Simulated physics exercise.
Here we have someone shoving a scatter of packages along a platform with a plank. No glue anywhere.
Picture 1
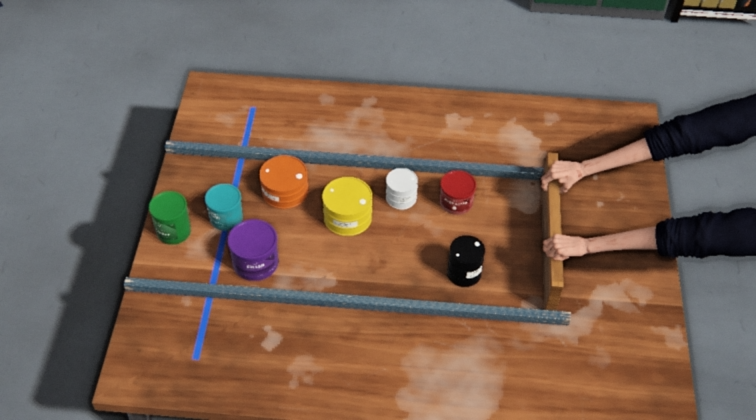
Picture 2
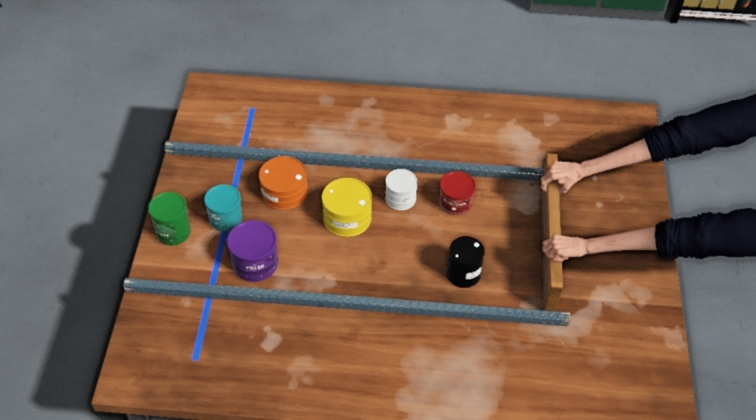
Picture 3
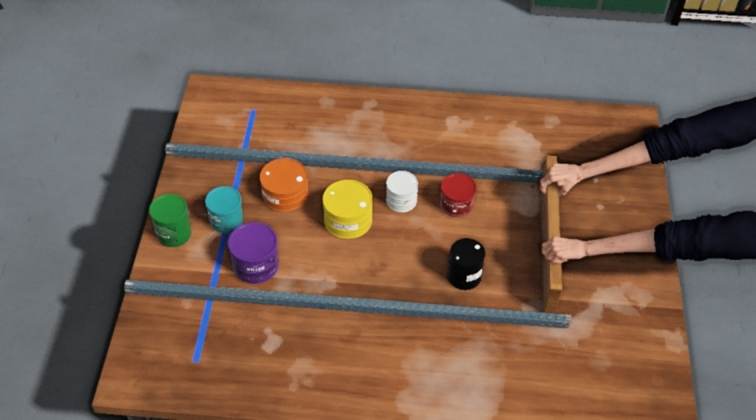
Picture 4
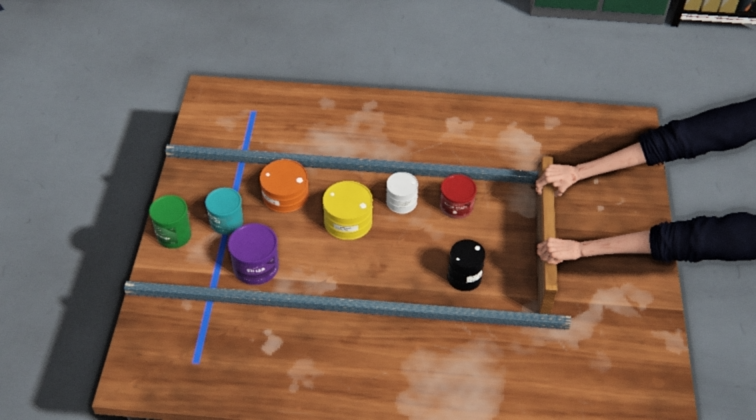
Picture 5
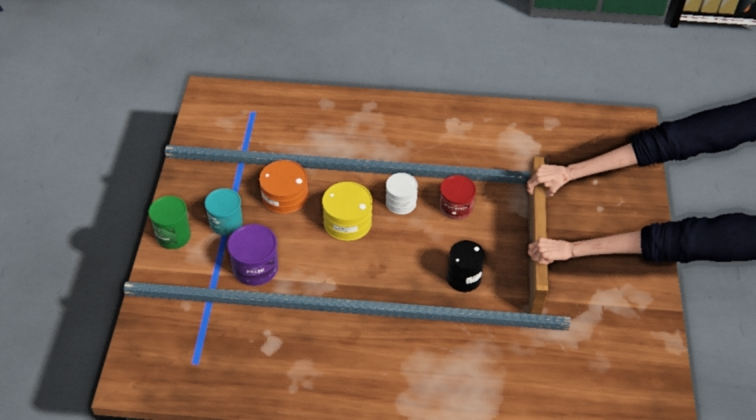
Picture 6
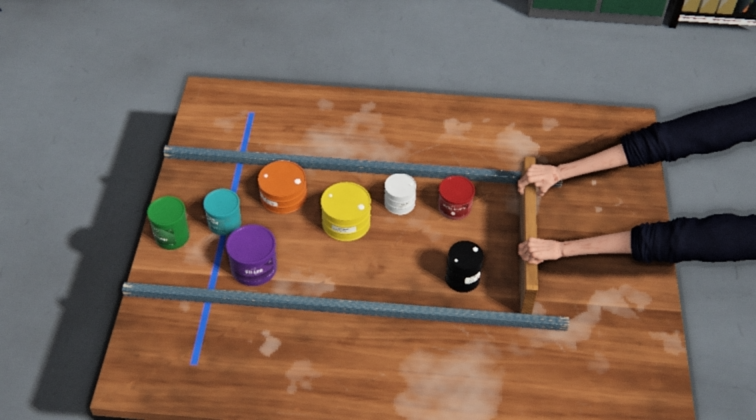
The clip opens on a wooden table where eight colourful containers sit scattered between two metal rails, with a blue line crossing near the left end. Two hands grip a wooden plank at the right, holding it almost still at first, then slide it slightly left while the containers stay in place.
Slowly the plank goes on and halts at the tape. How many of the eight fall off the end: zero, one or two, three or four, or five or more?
Outcome: The number that fall off is one or two.
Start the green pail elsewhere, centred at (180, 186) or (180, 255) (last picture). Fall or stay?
In turn it comes down; is lost.
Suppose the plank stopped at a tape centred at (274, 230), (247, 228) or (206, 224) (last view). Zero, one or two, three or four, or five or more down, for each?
The falls would be no fall at all; no fall at all; one or two.
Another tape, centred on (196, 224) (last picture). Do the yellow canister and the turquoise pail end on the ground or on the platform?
The yellow canister holds on; the turquoise pail falls.
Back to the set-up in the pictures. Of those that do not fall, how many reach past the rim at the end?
Overhanging: 1.
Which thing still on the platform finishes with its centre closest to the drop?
The orange canister ends nearest.
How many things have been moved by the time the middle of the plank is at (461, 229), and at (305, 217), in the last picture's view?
The counts are 2 and 7.
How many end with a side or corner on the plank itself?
That makes 3.
A little later, none off yet; green pail at rest near (169, 224); turquoise pail at rest near (223, 213); purple pail at rest near (253, 256).
When it is over, the number that fall off is one or two; down, green pail.
